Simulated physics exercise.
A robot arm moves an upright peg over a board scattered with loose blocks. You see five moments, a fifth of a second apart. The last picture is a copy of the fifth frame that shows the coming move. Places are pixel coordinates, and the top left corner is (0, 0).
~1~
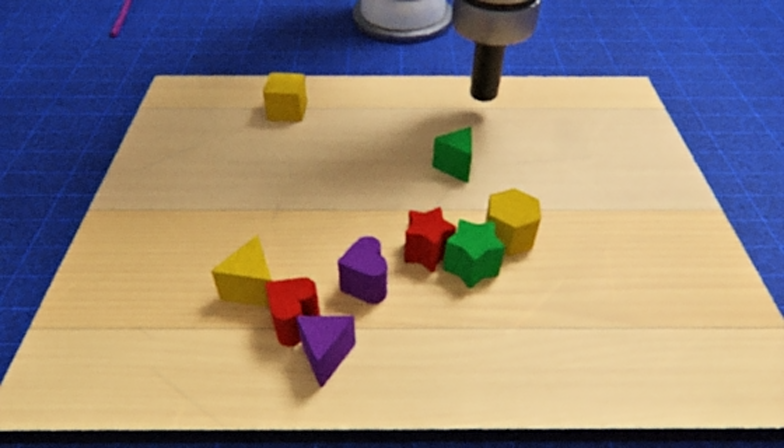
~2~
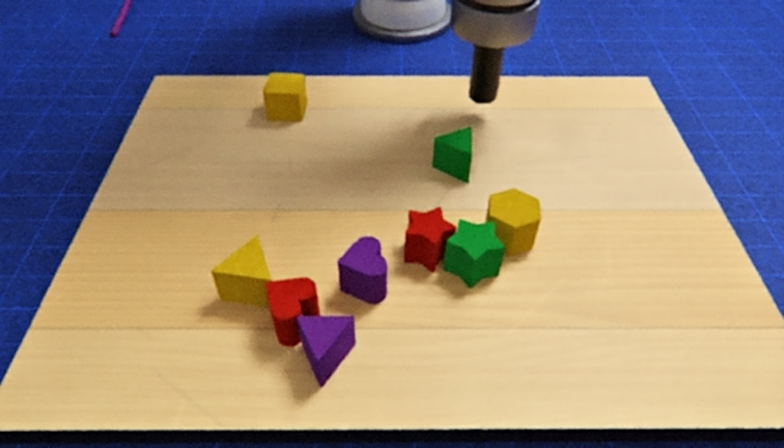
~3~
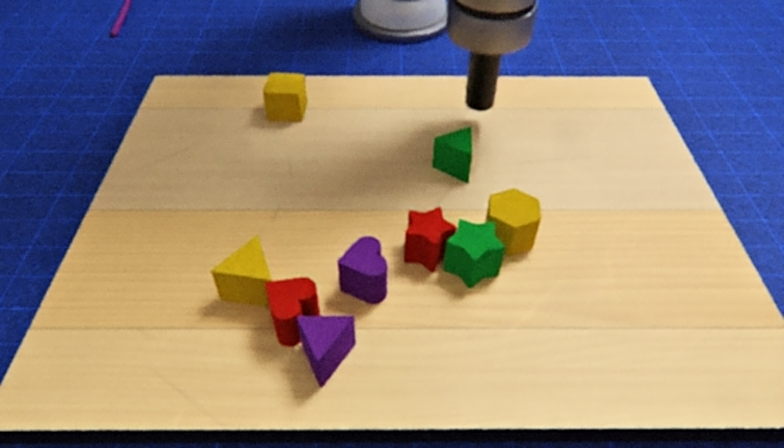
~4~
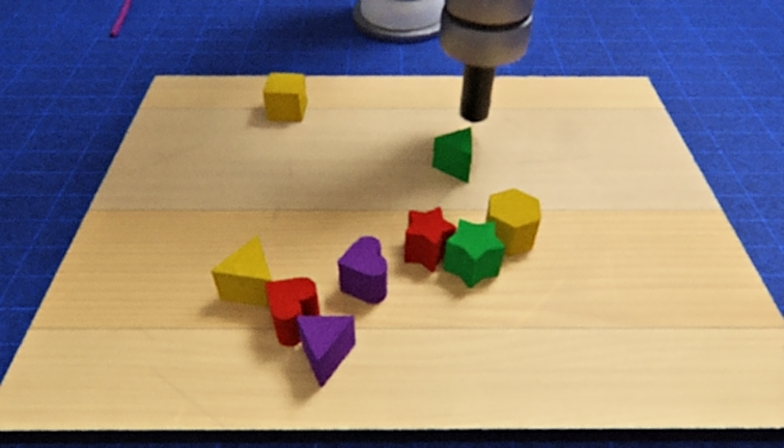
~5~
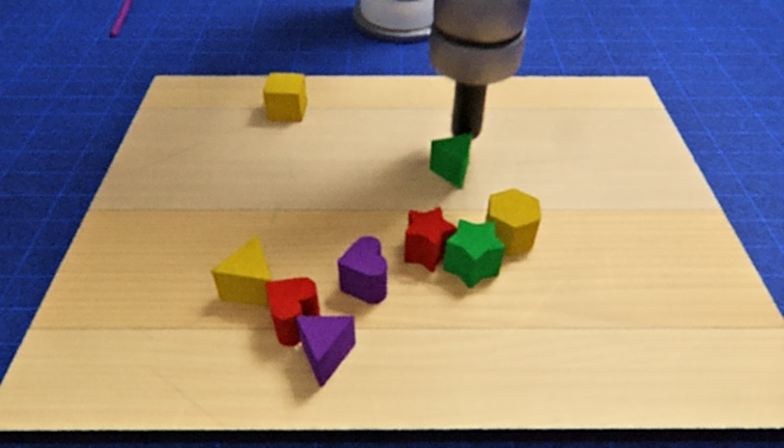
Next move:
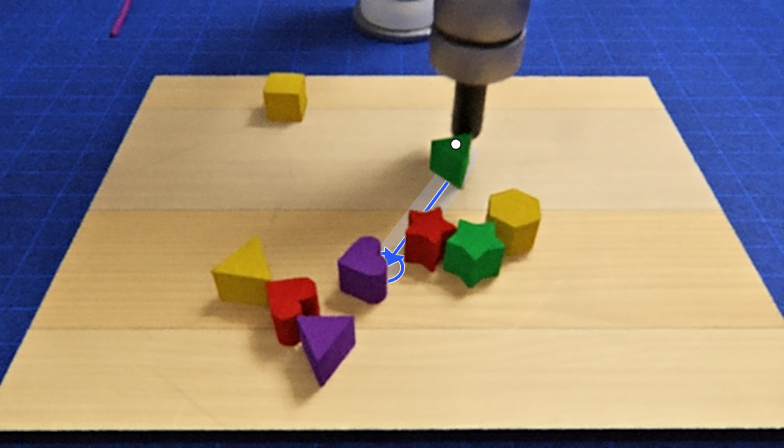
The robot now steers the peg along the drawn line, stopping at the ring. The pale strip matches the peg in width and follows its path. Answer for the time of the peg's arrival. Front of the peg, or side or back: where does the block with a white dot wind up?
The block with a white dot stays in front.
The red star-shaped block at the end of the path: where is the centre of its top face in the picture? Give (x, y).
By then it is at (431, 250).
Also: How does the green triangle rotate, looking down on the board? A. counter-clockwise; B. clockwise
Correct choice: B.
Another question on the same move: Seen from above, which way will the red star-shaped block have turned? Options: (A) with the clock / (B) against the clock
Letter B.
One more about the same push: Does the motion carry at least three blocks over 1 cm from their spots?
That would be a yes.
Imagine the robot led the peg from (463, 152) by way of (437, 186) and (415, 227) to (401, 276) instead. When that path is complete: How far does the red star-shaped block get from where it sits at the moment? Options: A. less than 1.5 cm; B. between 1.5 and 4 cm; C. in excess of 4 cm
Answer: C.
The line goes from (463, 152) by way of (444, 187) and (416, 225) to (384, 267); the dot is on the green triangle.
On the path given first. One third of the way, peg (446, 167); green triangle (433, 176), turned 40° clockwise.
Two thirds of the way, peg (417, 204); red star-shaped block (429, 235), turned 25° anticlockwise; green triangle (401, 215), turned 40° clockwise.
At the end, peg (384, 247); red heart-shaped block (284, 297); purple heart-shaped block (337, 281), turned 15° clockwise; red star-shaped block (431, 250), turned 60° anticlockwise; green triangle (374, 264), turned 20° clockwise.
